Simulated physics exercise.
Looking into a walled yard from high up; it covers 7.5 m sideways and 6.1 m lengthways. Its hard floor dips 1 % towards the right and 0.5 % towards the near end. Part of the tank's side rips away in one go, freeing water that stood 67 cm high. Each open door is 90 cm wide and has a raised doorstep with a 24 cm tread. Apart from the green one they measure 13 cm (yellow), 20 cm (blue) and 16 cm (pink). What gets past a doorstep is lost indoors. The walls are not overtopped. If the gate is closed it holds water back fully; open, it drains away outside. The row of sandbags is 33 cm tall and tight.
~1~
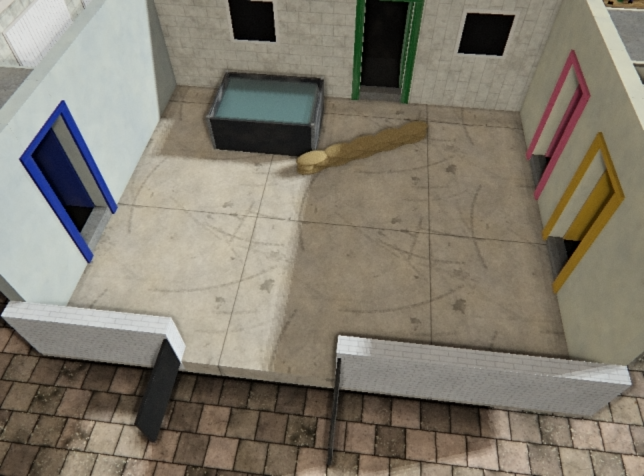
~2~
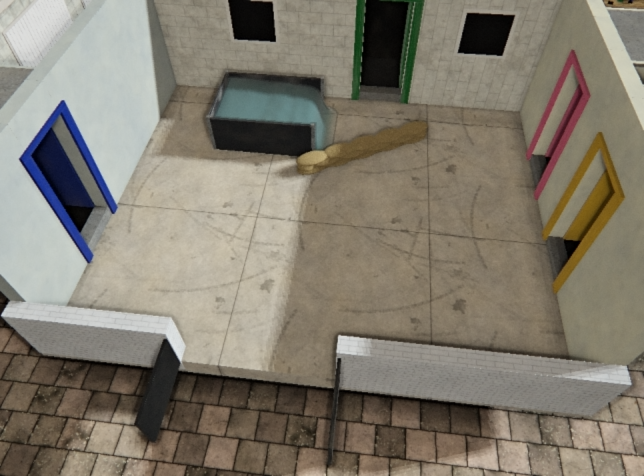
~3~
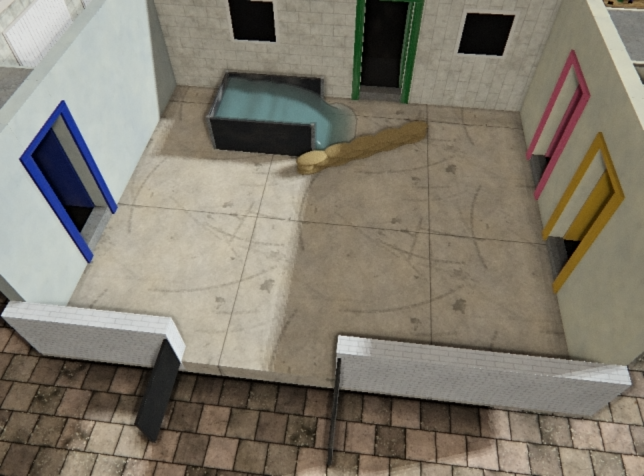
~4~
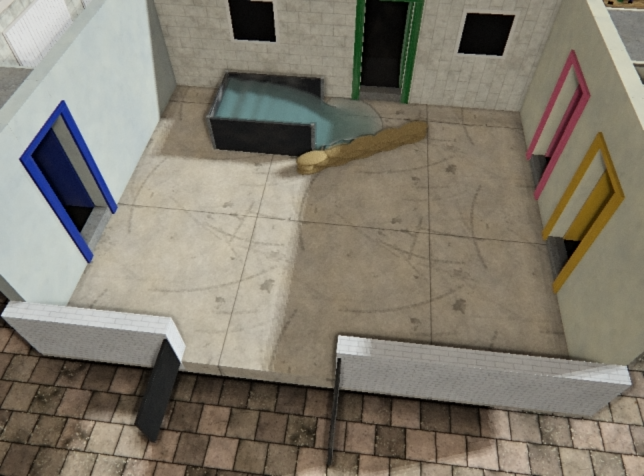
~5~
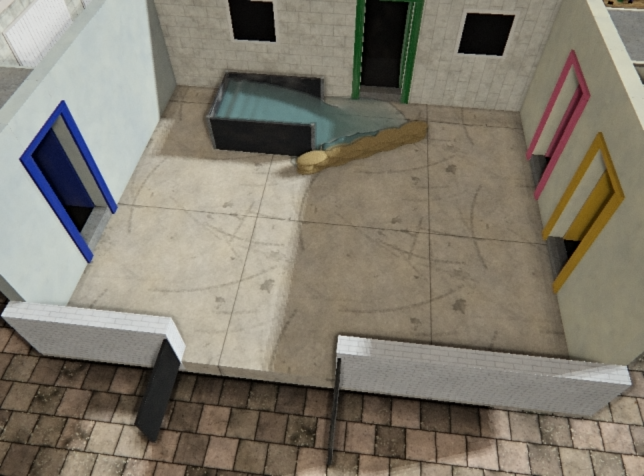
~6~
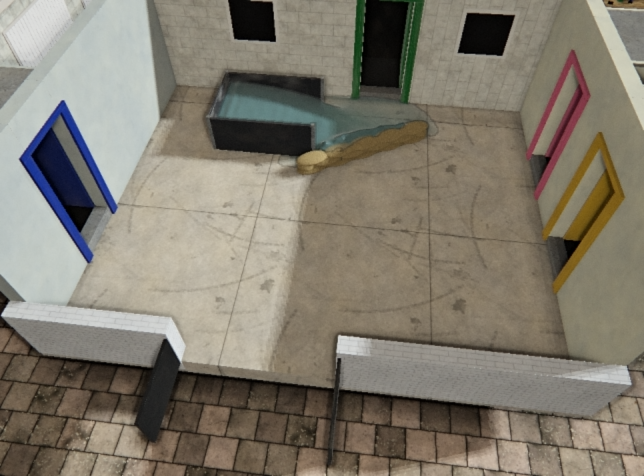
Water pours from the tank's open right side and spreads rightward past the green door.
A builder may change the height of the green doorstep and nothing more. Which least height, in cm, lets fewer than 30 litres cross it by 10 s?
About 25 cm.
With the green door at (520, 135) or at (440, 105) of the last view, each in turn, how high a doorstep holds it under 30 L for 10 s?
Roughly 35 and 22 cm.
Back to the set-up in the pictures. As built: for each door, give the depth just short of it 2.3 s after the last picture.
Depths in cm: Green 25, yellow 4, blue 0, pink 18.
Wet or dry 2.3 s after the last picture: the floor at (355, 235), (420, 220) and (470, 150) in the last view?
In that order: Still dry, still dry, under water.
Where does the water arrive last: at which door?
The blue one.
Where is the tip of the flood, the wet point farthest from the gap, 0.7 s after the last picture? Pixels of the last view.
Around (515, 115).
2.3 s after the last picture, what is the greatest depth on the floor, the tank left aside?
Roughly 34 cm.
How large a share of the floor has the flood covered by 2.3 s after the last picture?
About 30 per cent.
Then, 0.7 s after the last picture water covers 15 % of the floor, deepest (40 cm) near (338, 153); 18 cm at the green door, 0 litres in over its 19 cm doorstep.
Then, 2.3 s after the last picture water covers 30 % of the floor, deepest (34 cm) near (518, 126); 25 cm at the green door, 60 litres in over its 19 cm doorstep.
Then, 9.3 s after the last picture water covers 85 % of the floor, deepest (10 cm) near (568, 389); 5 cm at the green door, 69 litres in over its 19 cm doorstep.
At the green door as built, the water peaked near 32 cm, 1.5 s after the last picture.
Run again over the same 10 s with other heights there, 40 litres in over 23 cm, 22 litres over 27 cm. The limit of 30 litres is kept from about 25 cm up.
